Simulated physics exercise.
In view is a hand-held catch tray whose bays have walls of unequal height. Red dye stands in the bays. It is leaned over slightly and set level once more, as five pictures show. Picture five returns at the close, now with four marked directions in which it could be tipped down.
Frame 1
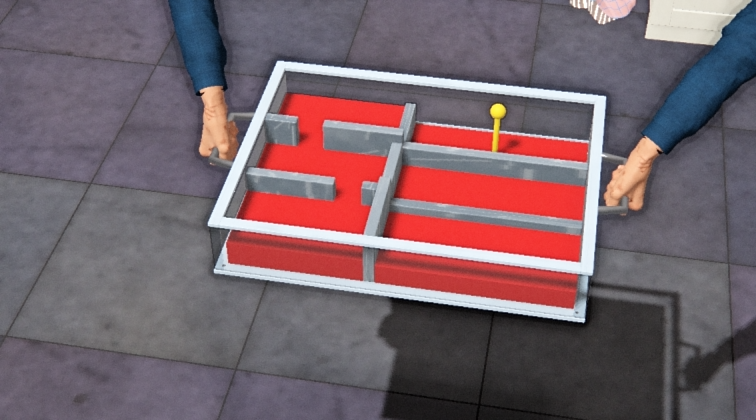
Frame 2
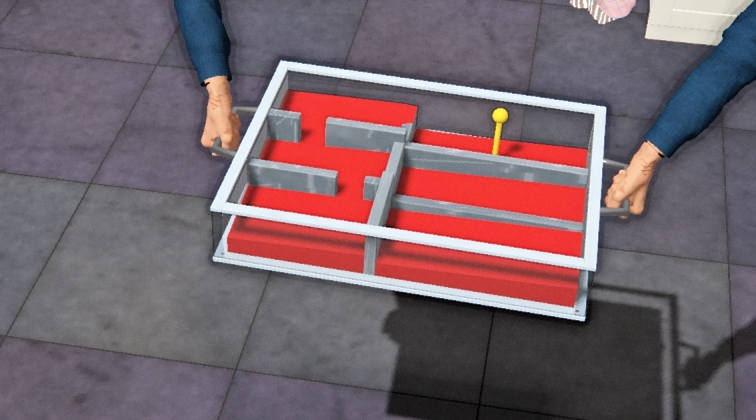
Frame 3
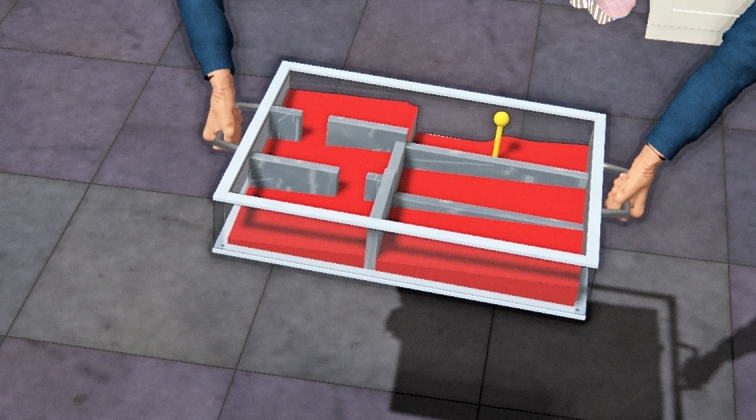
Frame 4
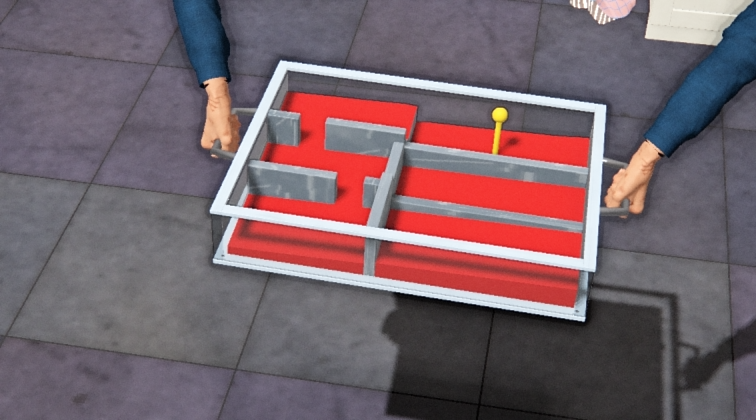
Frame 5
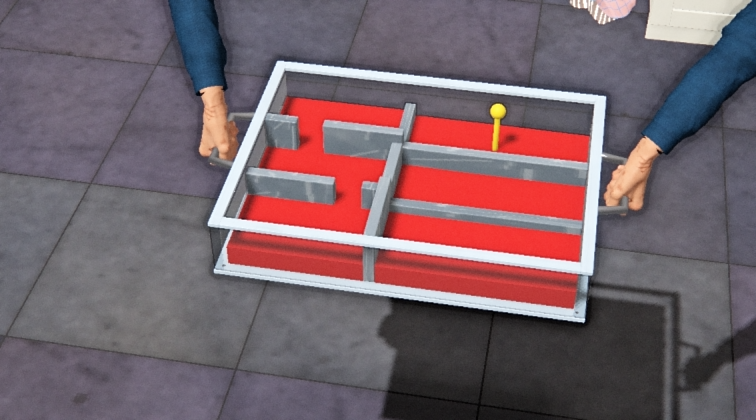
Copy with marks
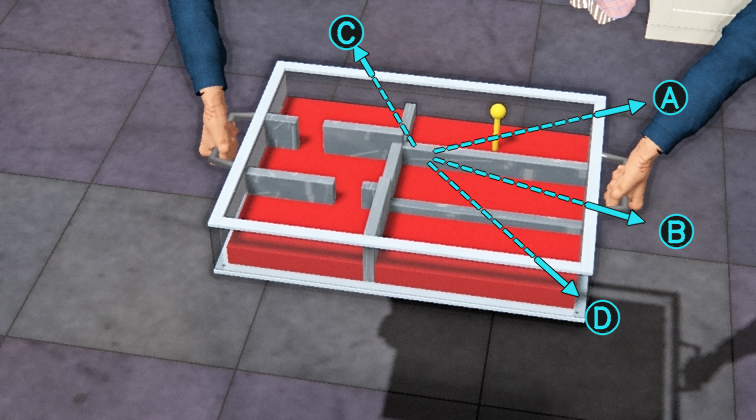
Two hands held a clear-sided tray of red liquid with grey dividers and a yellow peg, tilted it slightly toward the back right, then eased it back level as the liquid shifted inside.
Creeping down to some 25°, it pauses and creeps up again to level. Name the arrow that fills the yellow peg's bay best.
It is A.
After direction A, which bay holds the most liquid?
It is the back right one.
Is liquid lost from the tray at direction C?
Yes.
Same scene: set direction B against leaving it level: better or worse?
Direction B is worse.
On the marked copy, A ends at (639, 104); B ends at (638, 220); C ends at (356, 49); D ends at (574, 292).
With A, about 22 % of the liquid ends in the peg's bay; about 52 % goes over the rim.
With B, about 12 % of the liquid ends in the peg's bay; about 21 % goes over the rim.
With C, about 9 % of the liquid ends in the peg's bay; about 43 % goes over the rim.
With D, about 9 % of the liquid ends in the peg's bay; about 35 % goes over the rim.
